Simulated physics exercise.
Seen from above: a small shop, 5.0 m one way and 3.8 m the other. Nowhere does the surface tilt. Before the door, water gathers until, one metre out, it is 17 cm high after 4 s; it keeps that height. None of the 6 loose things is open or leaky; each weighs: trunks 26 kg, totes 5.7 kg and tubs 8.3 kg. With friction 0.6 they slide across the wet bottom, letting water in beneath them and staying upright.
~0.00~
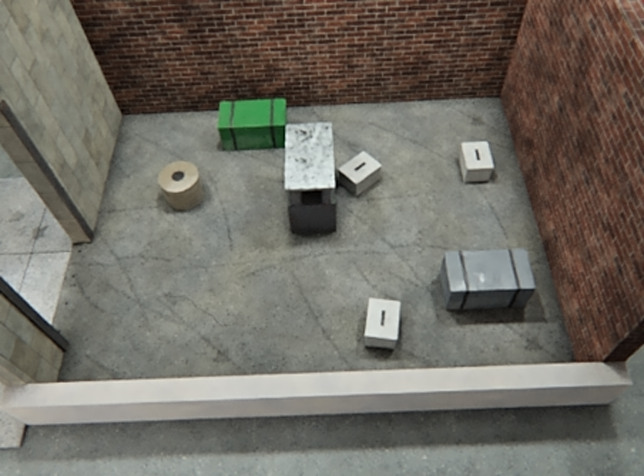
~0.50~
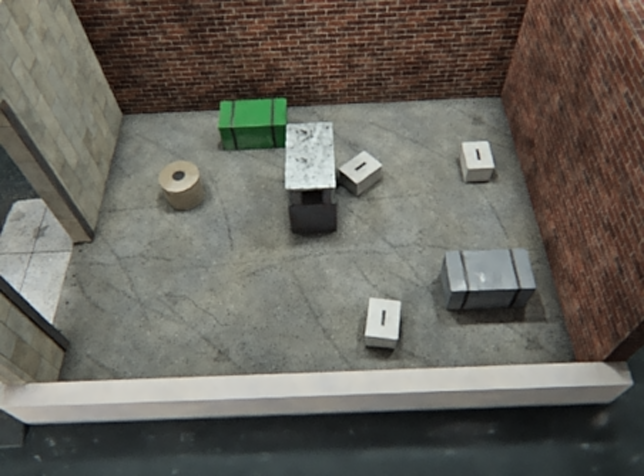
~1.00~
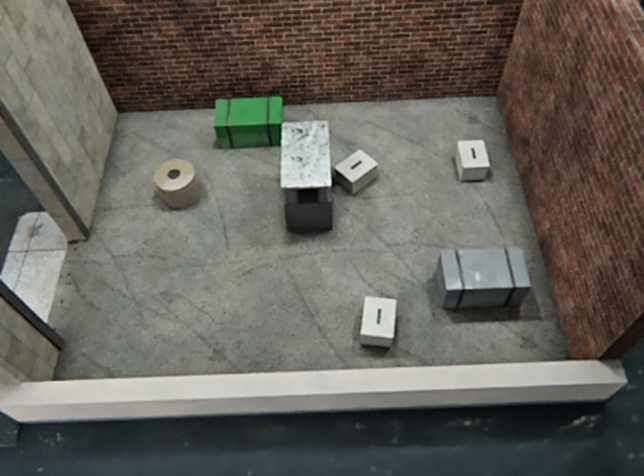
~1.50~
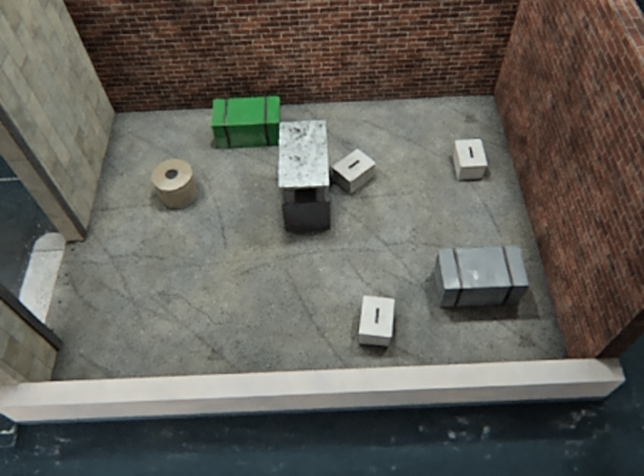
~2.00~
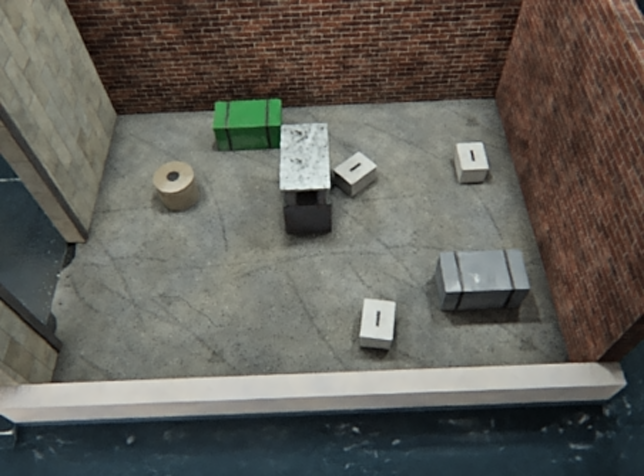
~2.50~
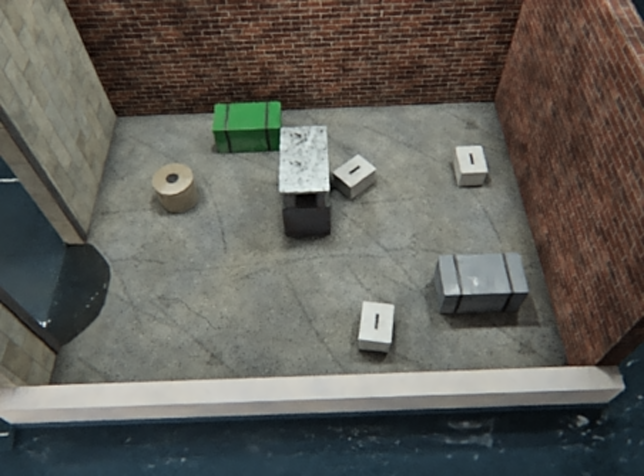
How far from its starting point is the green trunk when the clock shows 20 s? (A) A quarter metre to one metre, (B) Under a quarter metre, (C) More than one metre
C, more than one metre.
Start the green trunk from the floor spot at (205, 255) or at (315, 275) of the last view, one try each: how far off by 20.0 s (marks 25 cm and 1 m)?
In turn: It goes a long way; it goes a long way.
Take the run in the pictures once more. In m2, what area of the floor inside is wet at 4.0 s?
Flooded: Near 3.5 m2.
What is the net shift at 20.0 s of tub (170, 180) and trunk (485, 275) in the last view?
First 80 cm, then 150 cm.
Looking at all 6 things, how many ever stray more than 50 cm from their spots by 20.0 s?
6.
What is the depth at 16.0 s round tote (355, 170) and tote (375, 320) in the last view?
Close to 7 and 11 centimetres.
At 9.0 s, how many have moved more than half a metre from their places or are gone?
The answer is 1.
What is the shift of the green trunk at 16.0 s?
120 cm or so by then.
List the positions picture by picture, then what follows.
In the first picture, the green trunk at (252, 113) rests on the ground; 0.0 m2 under water; 0 of 6 have shifted.
In the second picture, the green trunk at (253, 113) rests on the ground; 0.0 m2 under water; 0 of 6 have shifted.
In the third picture, the green trunk at (248, 111), on the bottom; 0.0 m2 under water; 0 of 6 have shifted.
In the fourth picture, the green trunk at (246, 111), on the bottom; water covers 0.0 m2; 0 of 6 have shifted.
In the fifth picture, the green trunk at (247, 113), on the bottom; 0.0 m2 under water; 0 of 6 have shifted.
In the sixth picture, the green trunk at (247, 116), on the bottom; water covers 0.3 m2; 0 of 6 have shifted.
After 4.0 s the green trunk is near (247, 116), 0.0 m from its start, aground; 0 afloat.
After 9.0 s the green trunk is near (247, 116), 0.0 m from its start, aground; 1 afloat.
After 16.0 s the green trunk is near (152, 143), 1.2 m from its start, afloat; 6 afloat.
After 20.0 s the green trunk is near (238, 245), 1.9 m from its start, afloat; 6 afloat.
